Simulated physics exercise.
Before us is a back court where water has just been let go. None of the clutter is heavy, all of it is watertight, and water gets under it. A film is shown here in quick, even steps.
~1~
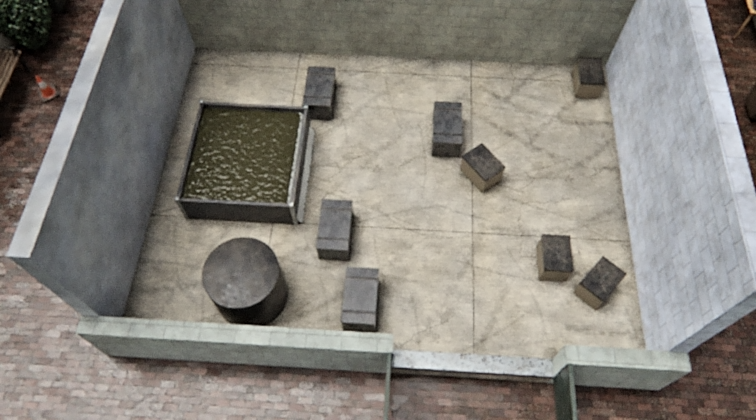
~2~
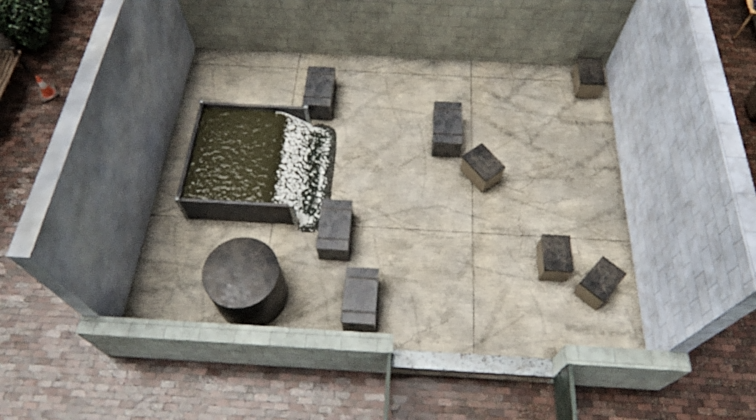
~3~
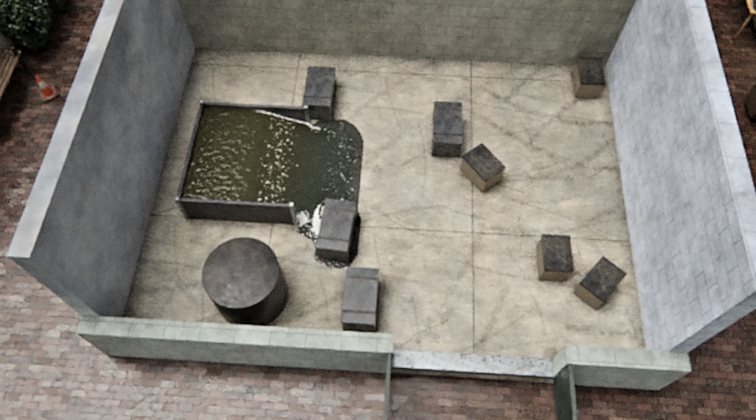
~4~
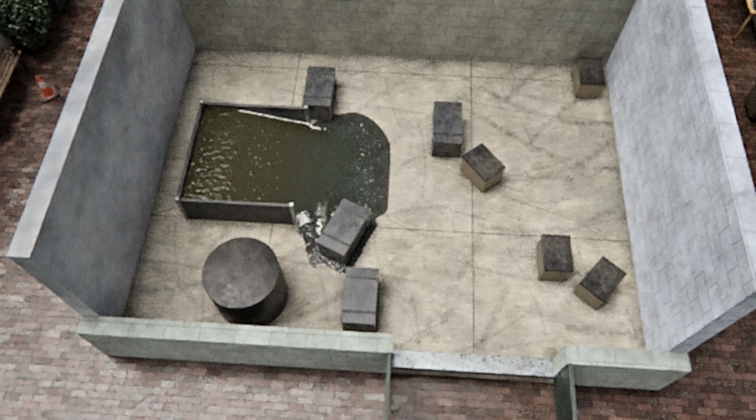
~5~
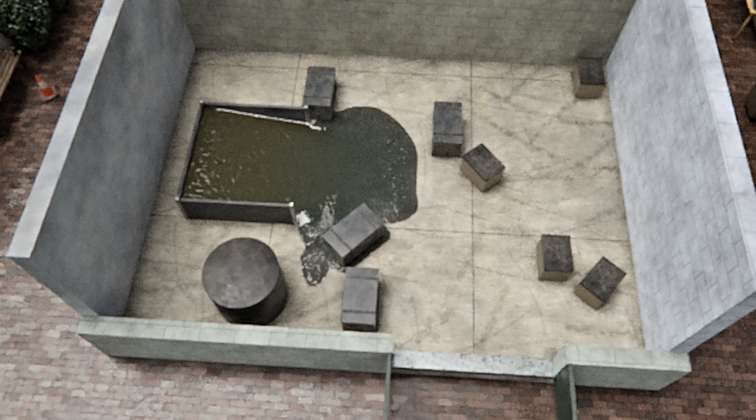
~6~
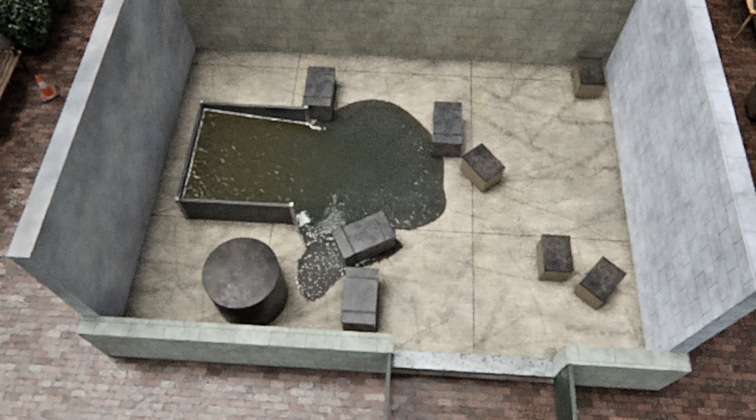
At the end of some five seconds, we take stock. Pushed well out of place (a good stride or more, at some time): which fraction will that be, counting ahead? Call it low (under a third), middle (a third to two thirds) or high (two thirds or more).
Middle.
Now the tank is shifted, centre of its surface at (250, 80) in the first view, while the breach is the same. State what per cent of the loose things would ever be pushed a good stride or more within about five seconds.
Estimate: Approx. 50 %.
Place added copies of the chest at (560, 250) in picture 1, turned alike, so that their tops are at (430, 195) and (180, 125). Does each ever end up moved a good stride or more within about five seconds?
Going by the order given: Pushed clear, stays in place.
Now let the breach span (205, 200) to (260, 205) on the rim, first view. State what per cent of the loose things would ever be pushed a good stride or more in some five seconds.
It comes out at roughly 20 per cent.
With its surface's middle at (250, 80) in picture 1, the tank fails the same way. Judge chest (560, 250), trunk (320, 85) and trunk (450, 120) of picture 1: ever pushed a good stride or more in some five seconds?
Lab note - in sequence: Less than that; displaced that much; displaced that much.
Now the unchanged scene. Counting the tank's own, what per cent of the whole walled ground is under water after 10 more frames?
Reading: About 60 %.
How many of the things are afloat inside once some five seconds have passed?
My count is 1.
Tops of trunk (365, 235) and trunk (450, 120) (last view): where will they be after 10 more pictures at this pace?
The first should be near (464, 310), the second near (533, 101).
A moment on, 1 of 8 are well off their spots; 0 afloat.
Next, 3 of 8 are well off their spots; 0 afloat.
Later, 3 of 8 are well off their spots; 2 afloat.
In the end, 3 of 8 are well off their spots, and 3 have been at some point; 1 afloat.
